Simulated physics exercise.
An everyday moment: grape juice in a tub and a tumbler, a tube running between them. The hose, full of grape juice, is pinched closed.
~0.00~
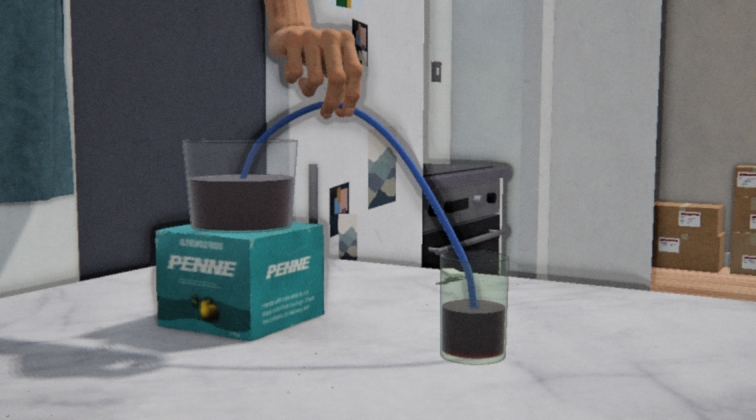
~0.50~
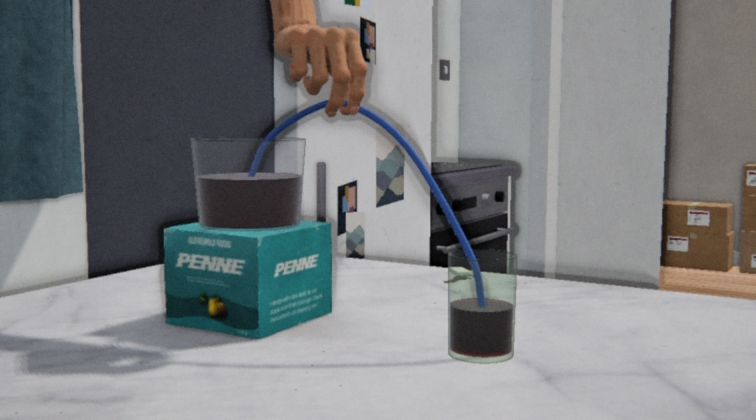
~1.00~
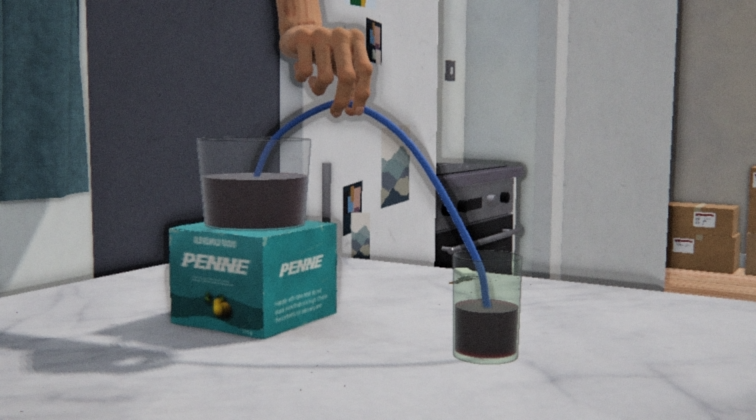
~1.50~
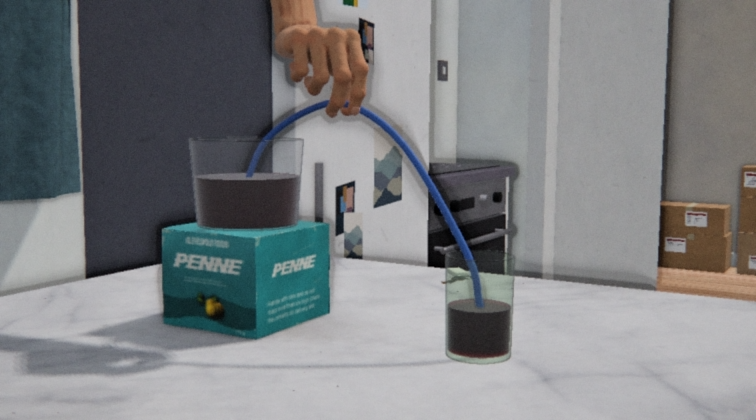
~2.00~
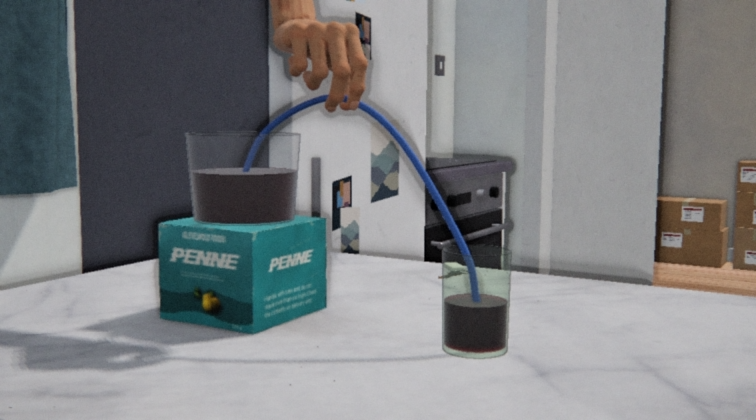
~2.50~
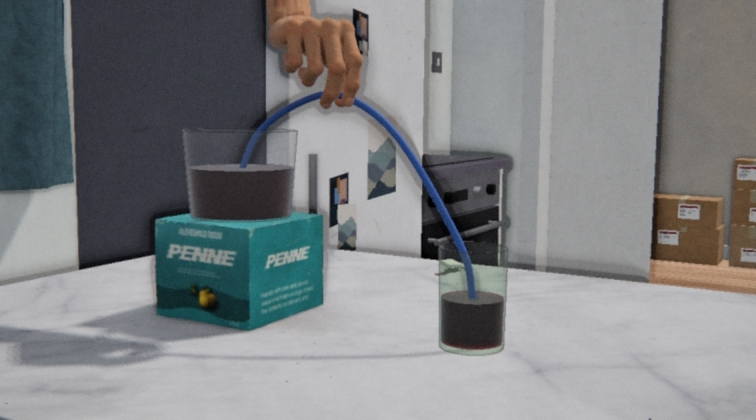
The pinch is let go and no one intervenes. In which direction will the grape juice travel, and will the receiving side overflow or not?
It flows - rightward, one that fills - it overflows.
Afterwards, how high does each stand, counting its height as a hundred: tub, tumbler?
15 % and 100 %.
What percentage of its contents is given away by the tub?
Worked out: 75 percent.
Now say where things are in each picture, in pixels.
In the first frame, nothing flows; tub (241, 182) about half full, up on the packet; tumbler (474, 303) about half full, on the top itself.
In the second frame, fingers on the hose; tub about half full, surface at (249, 177); tumbler about half full, surface at (482, 305).
In the third frame, still shut; tub (255, 181) about half full; tumbler (487, 303) about half full.
In the fourth frame, the hose is pinched; tub about half full, surface at (247, 177); tumbler about half full, surface at (479, 306).
In the fifth frame, nothing flows; tub (244, 176) about half full, up on the packet; tumbler (476, 297) about half full, on the top itself.
In the sixth frame, fingers on the hose; tub about half full, surface at (241, 168); tumbler about half full, surface at (473, 298).
By 8.0 s, the tub is about a third full; the tumbler is nearly full.
By 20.0 s, the tub is about a quarter full; the tumbler is full to the brim; the lower one has run over.
By 45.0 s, the tub is nearly empty; the tumbler is full to the brim; the lower one has run over.
